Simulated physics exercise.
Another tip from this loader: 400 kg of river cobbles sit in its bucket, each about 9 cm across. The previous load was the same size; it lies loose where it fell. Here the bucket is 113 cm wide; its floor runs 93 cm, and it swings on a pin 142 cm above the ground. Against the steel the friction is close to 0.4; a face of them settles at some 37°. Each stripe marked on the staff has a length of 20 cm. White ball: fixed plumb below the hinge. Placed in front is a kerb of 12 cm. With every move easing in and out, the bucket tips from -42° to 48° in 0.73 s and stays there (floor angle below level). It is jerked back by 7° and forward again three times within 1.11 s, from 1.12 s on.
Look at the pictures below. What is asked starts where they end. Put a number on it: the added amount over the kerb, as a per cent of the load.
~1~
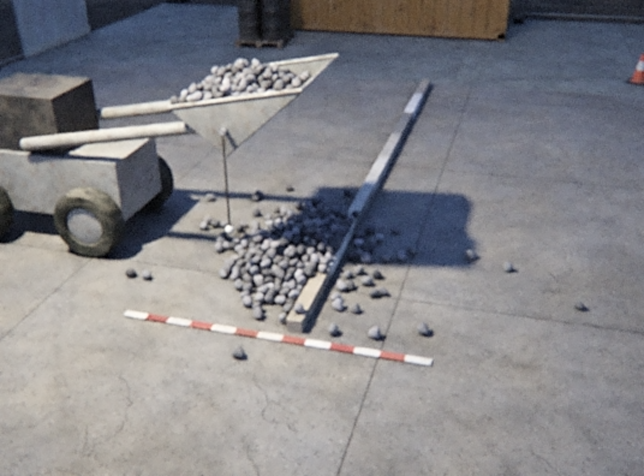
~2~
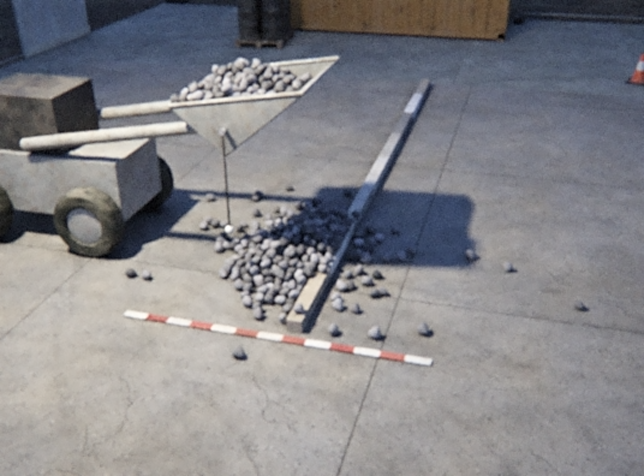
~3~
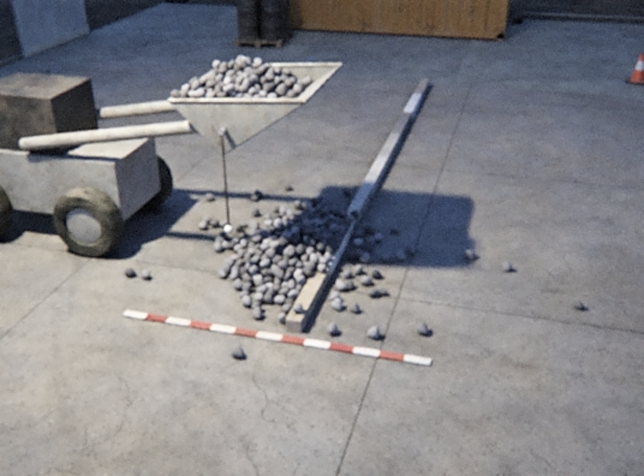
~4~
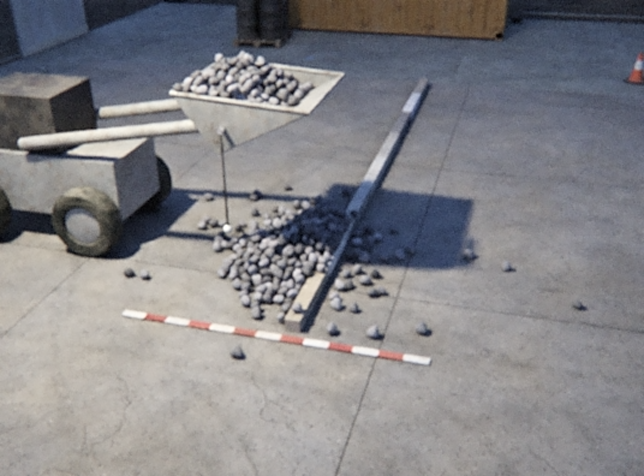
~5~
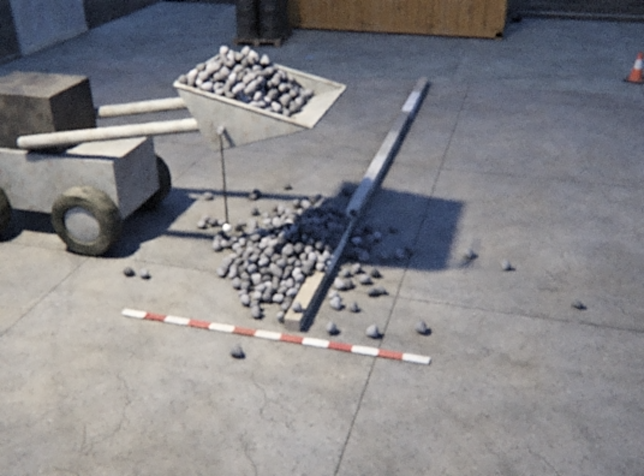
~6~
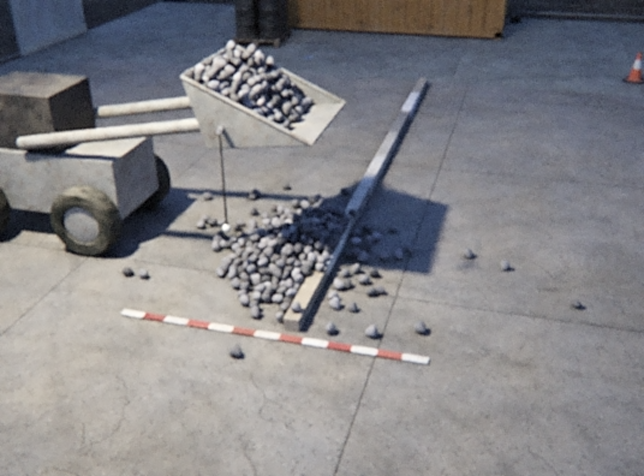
76 percent, roughly.
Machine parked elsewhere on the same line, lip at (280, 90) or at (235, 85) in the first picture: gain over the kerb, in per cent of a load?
First place: Roughly 60 %; second place: Roughly 10 %.
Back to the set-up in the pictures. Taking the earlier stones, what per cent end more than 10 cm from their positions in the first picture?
The answer is about 5 per cent.
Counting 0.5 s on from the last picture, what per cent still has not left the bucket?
It still holds about 70 per cent.
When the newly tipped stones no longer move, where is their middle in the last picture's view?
Near (373, 257).
Then, 0.2 s after the last picture the floor is at 34°; in per cent of one load, 100 in the bucket, 92 on this side of the kerb, 8 over the kerb; the foremost stones are at (441, 282).
Then, 0.5 s after the last picture the floor is at 48°; in per cent of one load, 68 in the bucket, 124 on this side of the kerb, 8 over the kerb; the foremost stones are at (441, 282).
Then, 2.4 s after the last picture the floor is at 48°; in per cent of one load, 0 in the bucket, 116 on this side of the kerb, 84 over the kerb; the foremost stones are at (551, 263).
Then, 5.1 s after the last picture the floor is at 48°; in per cent of one load, 0 in the bucket, 116 on this side of the kerb, 84 over the kerb; the foremost stones are at (551, 263). Net gain over the kerb, 76.
